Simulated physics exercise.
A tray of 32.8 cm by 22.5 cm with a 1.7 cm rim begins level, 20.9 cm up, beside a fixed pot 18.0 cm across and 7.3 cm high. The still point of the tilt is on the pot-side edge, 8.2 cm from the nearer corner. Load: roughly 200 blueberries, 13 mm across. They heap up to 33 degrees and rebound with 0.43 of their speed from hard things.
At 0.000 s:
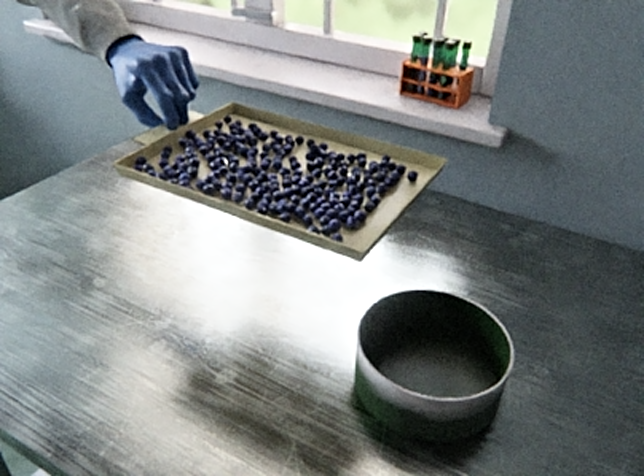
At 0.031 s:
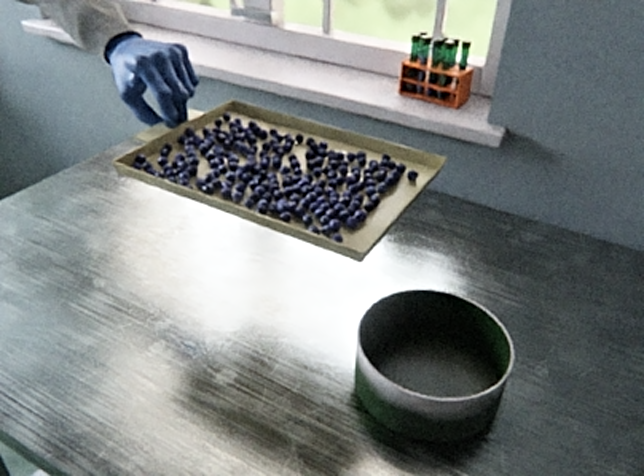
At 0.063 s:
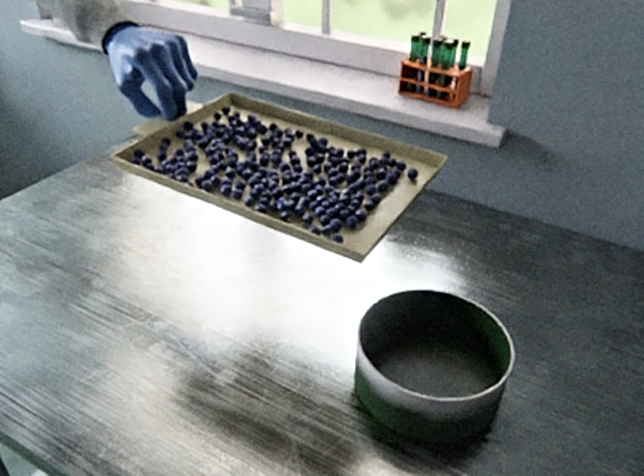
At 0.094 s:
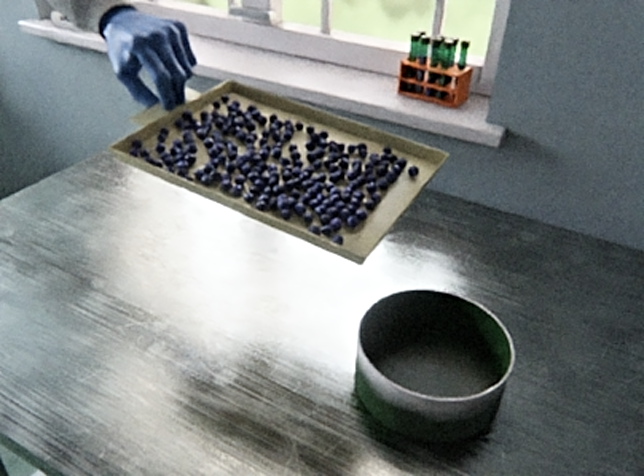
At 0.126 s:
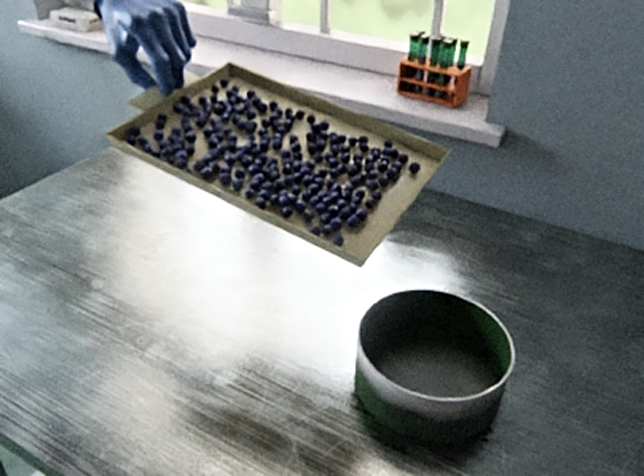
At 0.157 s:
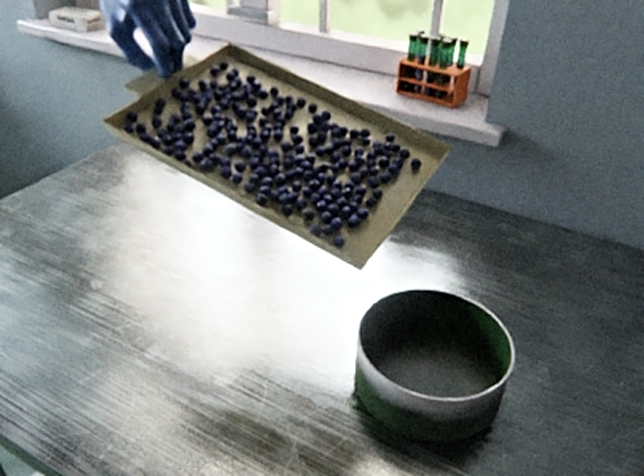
A blue-gloved hand held a shallow tray of blueberries above a dark table and raised its left end, slanting it down toward a round pot, while the berries stayed scattered across it.
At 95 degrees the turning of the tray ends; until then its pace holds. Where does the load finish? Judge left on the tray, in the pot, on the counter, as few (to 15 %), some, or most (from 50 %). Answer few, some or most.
Tray: Few, pot: Some, counter: Most.
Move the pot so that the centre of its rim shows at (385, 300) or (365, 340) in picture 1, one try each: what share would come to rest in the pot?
About 5 and 70 per cent.
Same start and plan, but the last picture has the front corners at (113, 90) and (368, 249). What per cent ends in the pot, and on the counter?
Pot 60, counter 40.
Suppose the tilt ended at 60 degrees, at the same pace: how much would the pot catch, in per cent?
In that case some 20 per cent.
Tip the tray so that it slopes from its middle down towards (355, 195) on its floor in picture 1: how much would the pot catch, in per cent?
About 70 per cent.
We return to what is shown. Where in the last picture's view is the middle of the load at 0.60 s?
At about (357, 223).
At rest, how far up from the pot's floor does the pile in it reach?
Roughly 2.5 cm.
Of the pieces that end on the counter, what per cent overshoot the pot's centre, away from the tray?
Roughly 50 per cent.
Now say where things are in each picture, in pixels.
The first frame shows tray tilt 0 degrees, front corners at (118, 163) and (362, 248); middle of the pieces at (285, 172); pot at (434, 338).
The second frame shows tray tilt 1 degrees, front corners at (117, 161) and (362, 249); middle of the pieces at (285, 171).
The third frame shows tray tilt 3 degrees, front corners at (116, 155) and (363, 250); middle of the pieces at (285, 168).
The fourth frame shows tray tilt 6 degrees, front corners at (114, 147) and (363, 253), lowest corner right front; middle of the pieces at (285, 162).
The fifth frame shows tray tilt 10 degrees, front corners at (111, 134) and (363, 256), lowest corner right front; middle of the pieces at (286, 155).
The sixth frame shows tray tilt 15 degrees, front corners at (108, 120) and (364, 260), lowest corner right front; middle of the pieces at (286, 147); pot at (435, 338). The tray's pace is about 155 degrees a second.
Then, at 0.42 s, tilt 55 degrees; the tray holds 100 %, the pot 0 %.
After 0.60 s, tilt 83 degrees; the tray holds 95 %, the pot 0 %.
Then, at 0.89 s, tilt 95 degrees; the tray holds 0 %, the pot 40 %.
By 1.7 s all is still; tray 0 %, pot 40 %, counter 60 %.
